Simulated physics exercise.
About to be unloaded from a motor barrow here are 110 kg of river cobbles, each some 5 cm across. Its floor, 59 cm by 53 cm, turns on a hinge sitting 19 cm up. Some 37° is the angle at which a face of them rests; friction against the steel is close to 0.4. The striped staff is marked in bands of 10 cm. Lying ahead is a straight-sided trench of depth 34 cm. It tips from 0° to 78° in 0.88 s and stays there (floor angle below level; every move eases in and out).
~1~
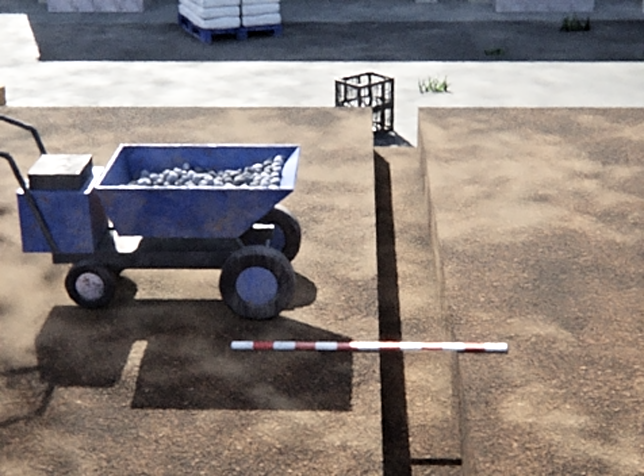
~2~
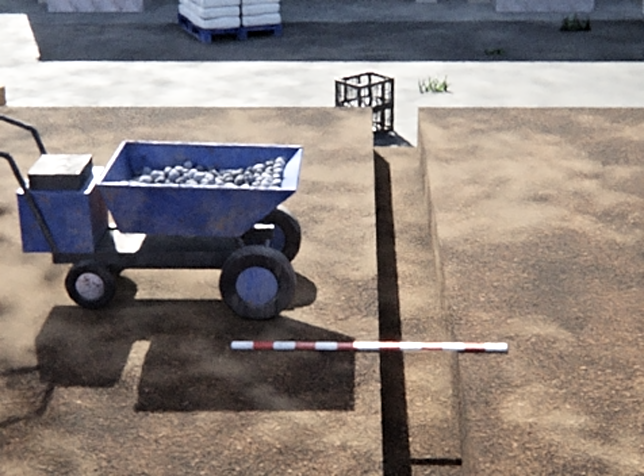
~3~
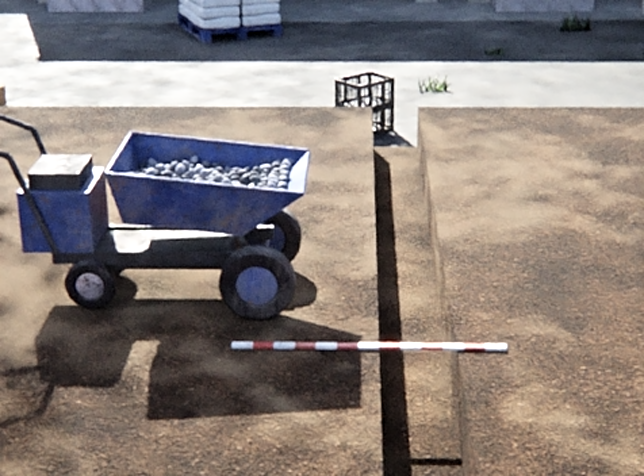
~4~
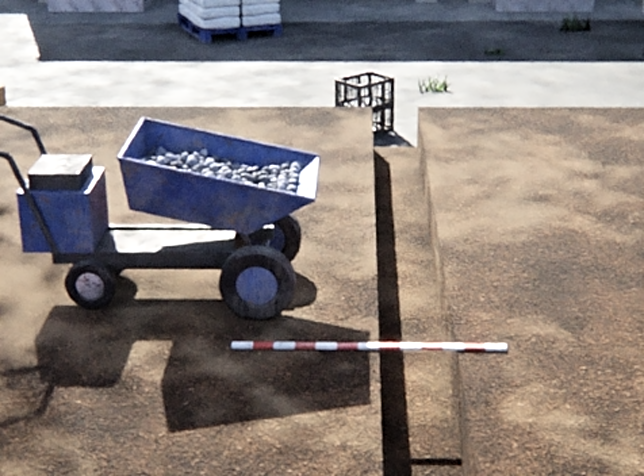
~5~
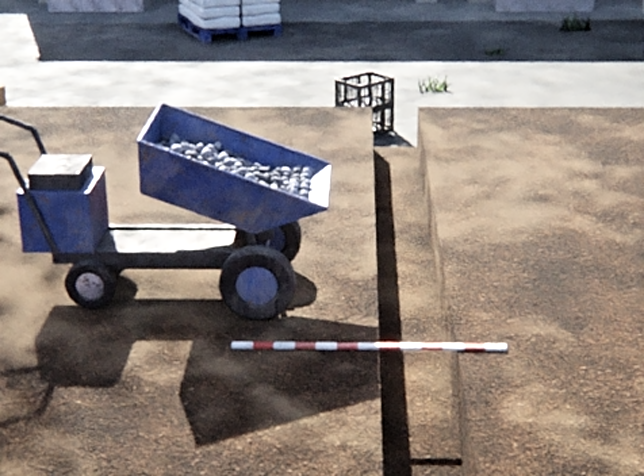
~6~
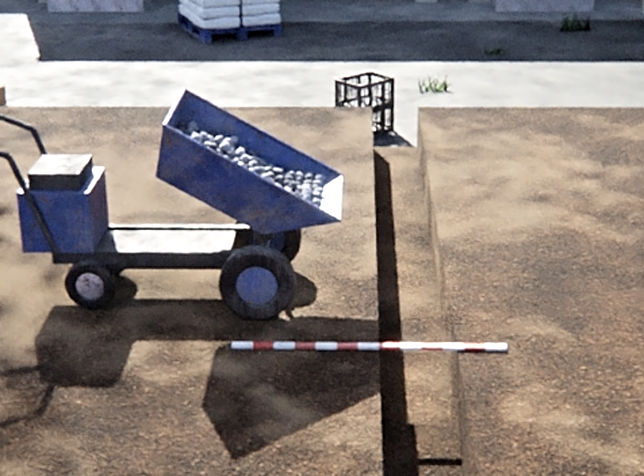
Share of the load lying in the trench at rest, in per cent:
100 per cent.
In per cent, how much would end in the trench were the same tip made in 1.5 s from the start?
Then roughly 100 percent.
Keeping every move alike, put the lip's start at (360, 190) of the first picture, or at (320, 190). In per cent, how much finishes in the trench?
Result: Close to 30 then close to 85 per cent.
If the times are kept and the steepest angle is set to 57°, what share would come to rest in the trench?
Close to 100 per cent then.
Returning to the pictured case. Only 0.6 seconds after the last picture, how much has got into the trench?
Roughly 55% by that time.
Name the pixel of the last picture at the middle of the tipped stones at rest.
Roughly (416, 340), I'd say.
Then, 0.3 s after the last picture the floor is at 66°, 100 % in the skip; the foremost stones are at (362, 247).
Then, 0.6 s after the last picture the floor is at 78°, 43 % in the skip, 1 % short of the trench, 56 % in the trench; the foremost stones are at (442, 329).
Then, 1.0 s after the last picture the floor is at 78°, 1 % in the skip, 99 % in the trench; the foremost stones are at (445, 351).
Then, 2.9 s after the last picture the floor is at 78°, 0 % in the skip, 100 % in the trench; the foremost stones are at (445, 355).
